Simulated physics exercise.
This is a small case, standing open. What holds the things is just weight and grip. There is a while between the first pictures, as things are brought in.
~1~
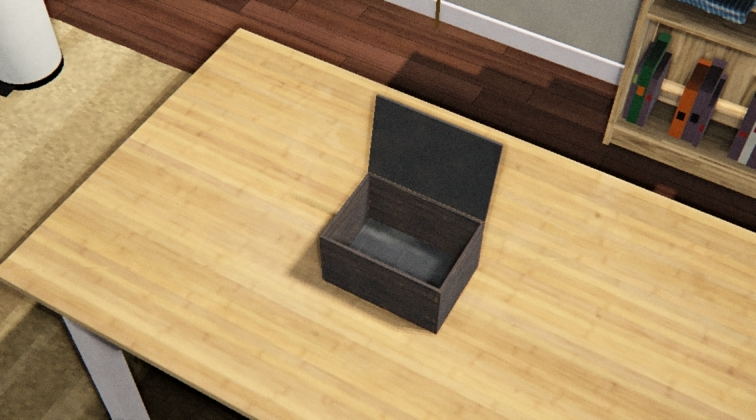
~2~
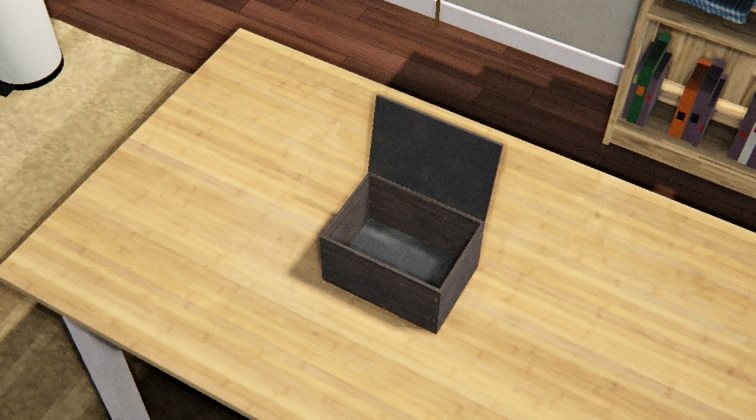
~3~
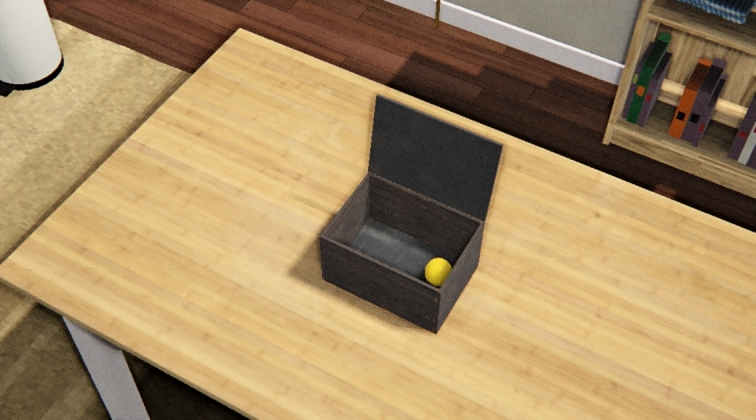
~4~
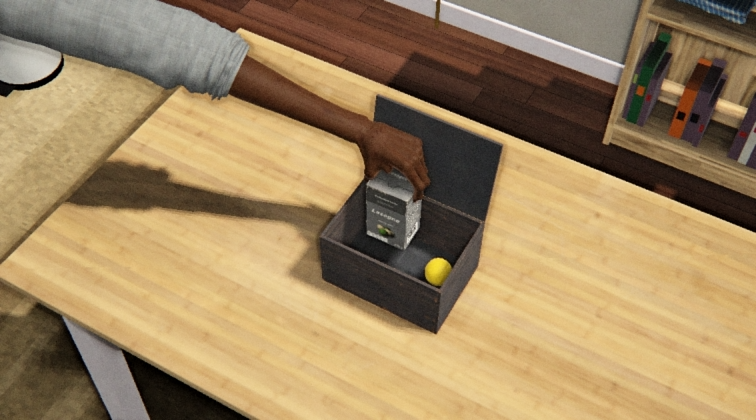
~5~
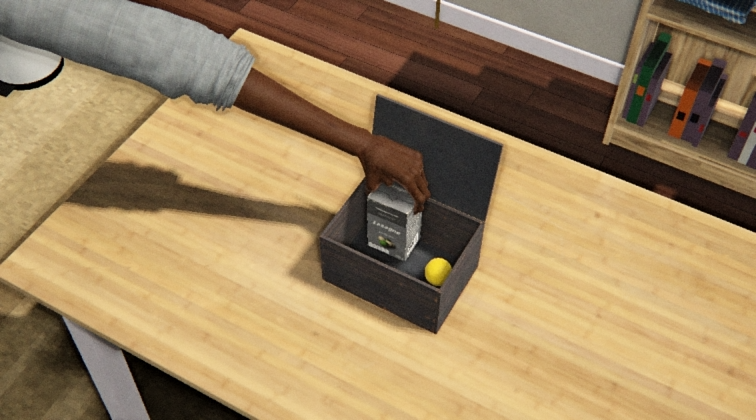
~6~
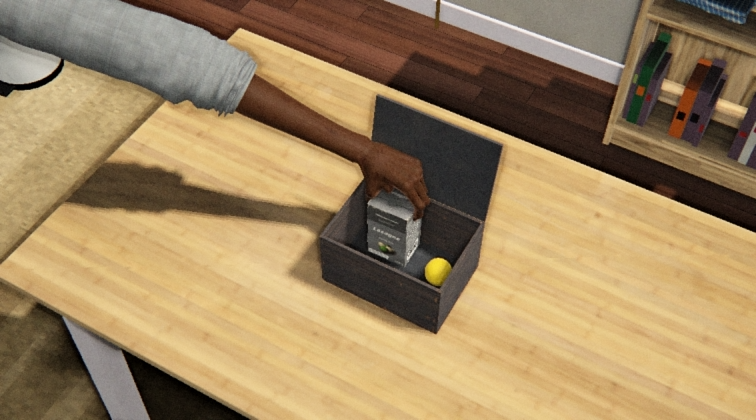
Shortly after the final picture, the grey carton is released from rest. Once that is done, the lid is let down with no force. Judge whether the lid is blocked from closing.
Judgement: Blocked.
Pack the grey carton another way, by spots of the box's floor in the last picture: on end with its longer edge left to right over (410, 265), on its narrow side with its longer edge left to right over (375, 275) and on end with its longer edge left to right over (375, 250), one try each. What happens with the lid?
First try: A gap remains; second try: No gap; third try: A gap remains.
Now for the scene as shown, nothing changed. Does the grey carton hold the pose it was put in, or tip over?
Simply put, it remains unturned.
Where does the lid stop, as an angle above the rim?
Near 55°.
Then, 1.10 s later than the last frame, lid starting down.
Then, 1.40 s later than the last frame, lid 72° above the rim.
Then, 1.60 s later than the last frame, lid 58° above the rim.
When it is over, lid 53° above the rim; both as before. End places, in pixels of the last picture, grey carton near (394, 225).
